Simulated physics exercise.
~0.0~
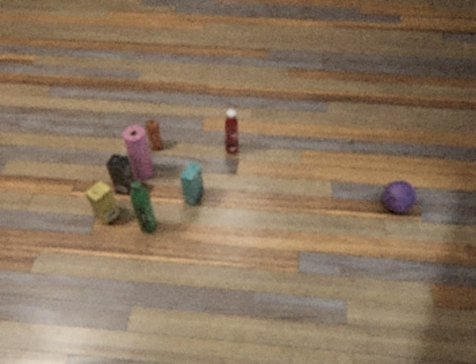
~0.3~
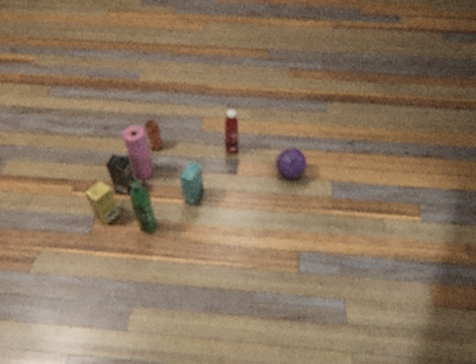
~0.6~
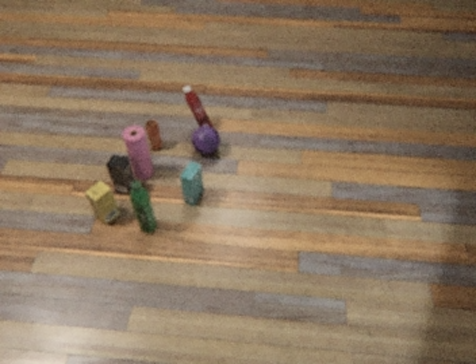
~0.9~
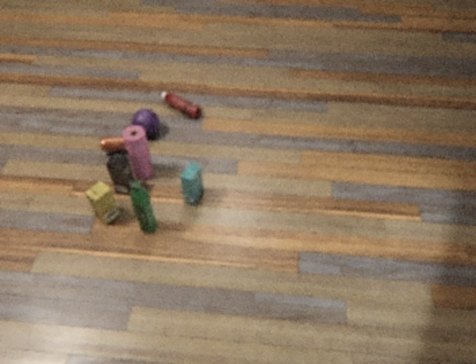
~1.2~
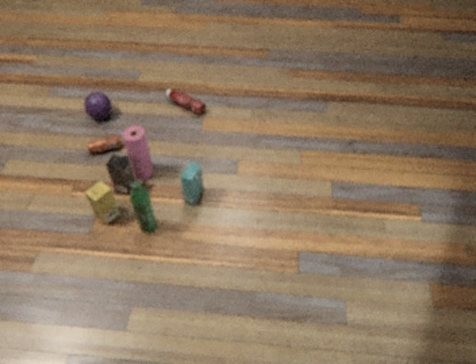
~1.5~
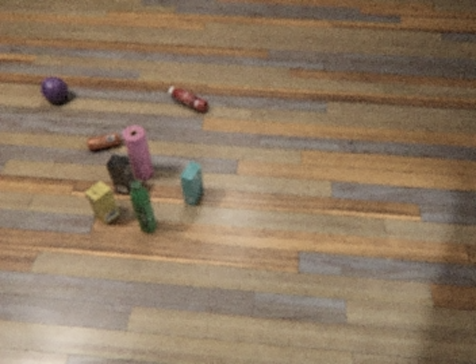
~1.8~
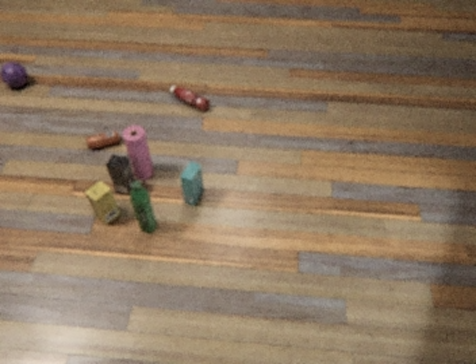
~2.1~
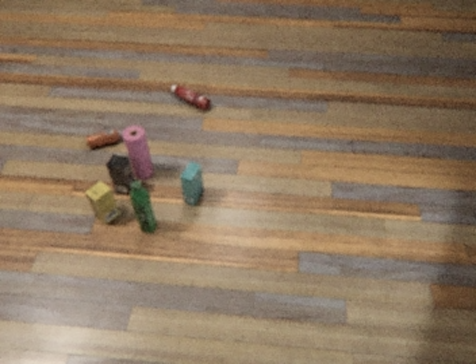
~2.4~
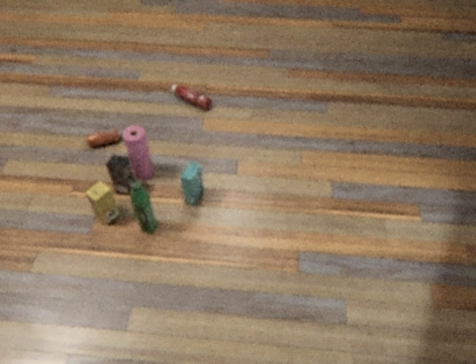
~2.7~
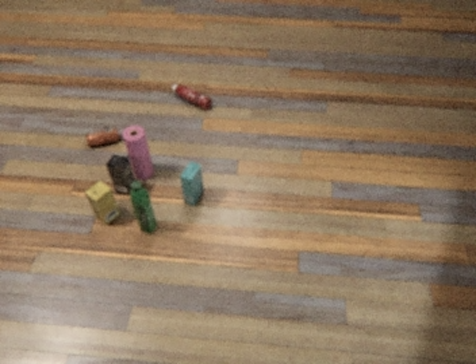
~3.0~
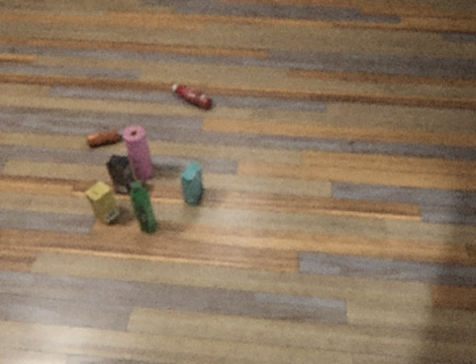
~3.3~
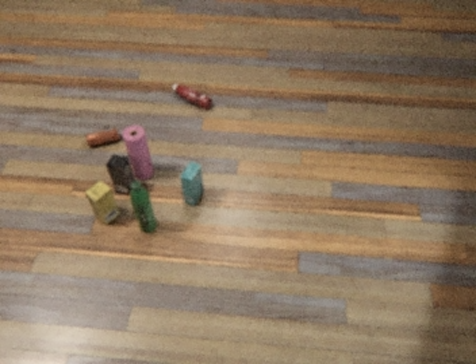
A purple ball rolls left, topples a red bottle and orange can, and leaves view.
